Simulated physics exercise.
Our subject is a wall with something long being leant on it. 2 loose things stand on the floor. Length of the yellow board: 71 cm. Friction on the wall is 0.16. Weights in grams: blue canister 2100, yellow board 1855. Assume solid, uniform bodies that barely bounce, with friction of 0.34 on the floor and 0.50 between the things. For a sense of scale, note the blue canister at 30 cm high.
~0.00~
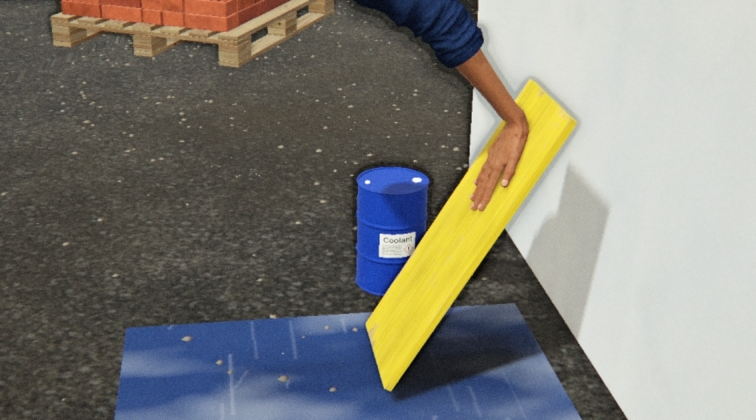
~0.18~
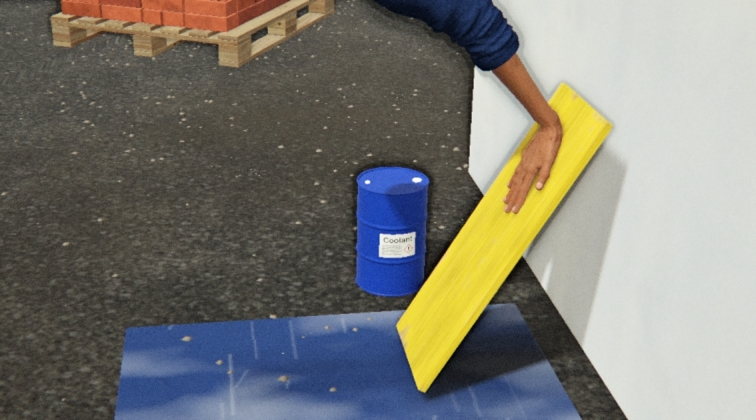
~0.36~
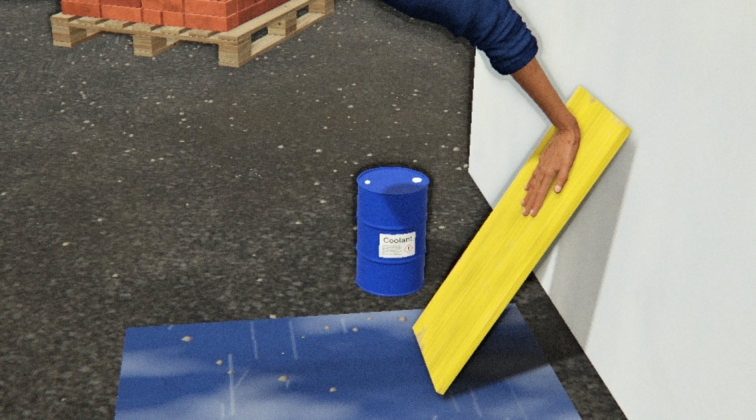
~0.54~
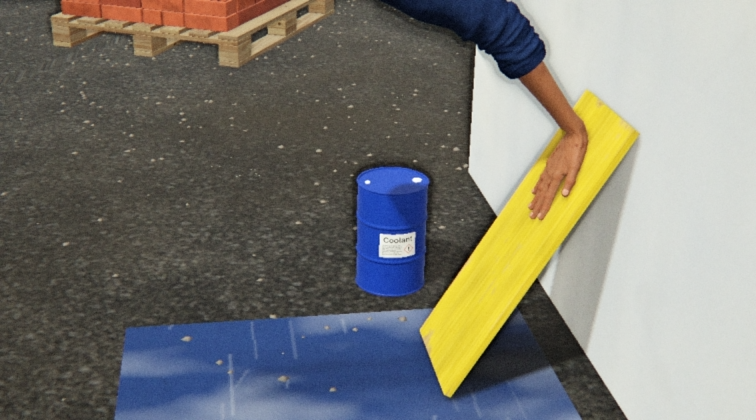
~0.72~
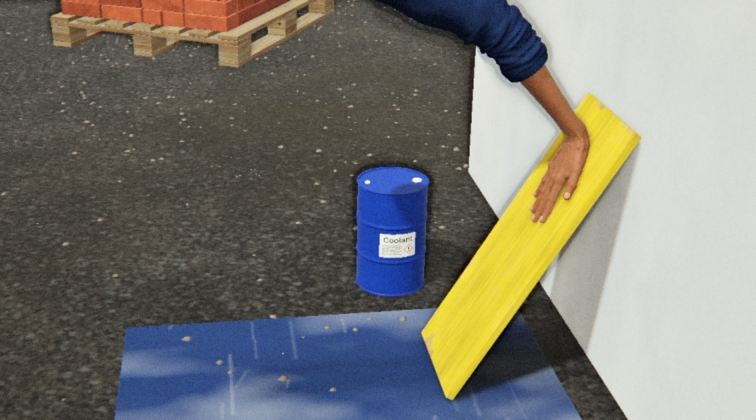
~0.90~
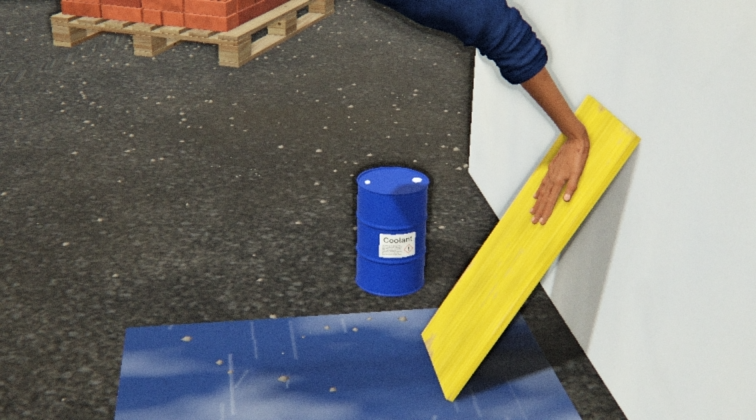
Yellow board being moved right by a hand and leant against a white wall, then held there beside a blue canister.
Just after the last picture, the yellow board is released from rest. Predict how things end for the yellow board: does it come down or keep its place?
It keeps its place.
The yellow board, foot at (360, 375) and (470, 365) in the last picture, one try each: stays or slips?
Lab note - first case: Foot skids out; second case: Foot grips.
By 1.30 s, all is still.
By 1.80 s, yellow board resting near (521, 246).
When it is over (2.2 s), both within 10 cm of the start. End places, in pixels of the last picture, yellow board near (521, 246). The board stays up.
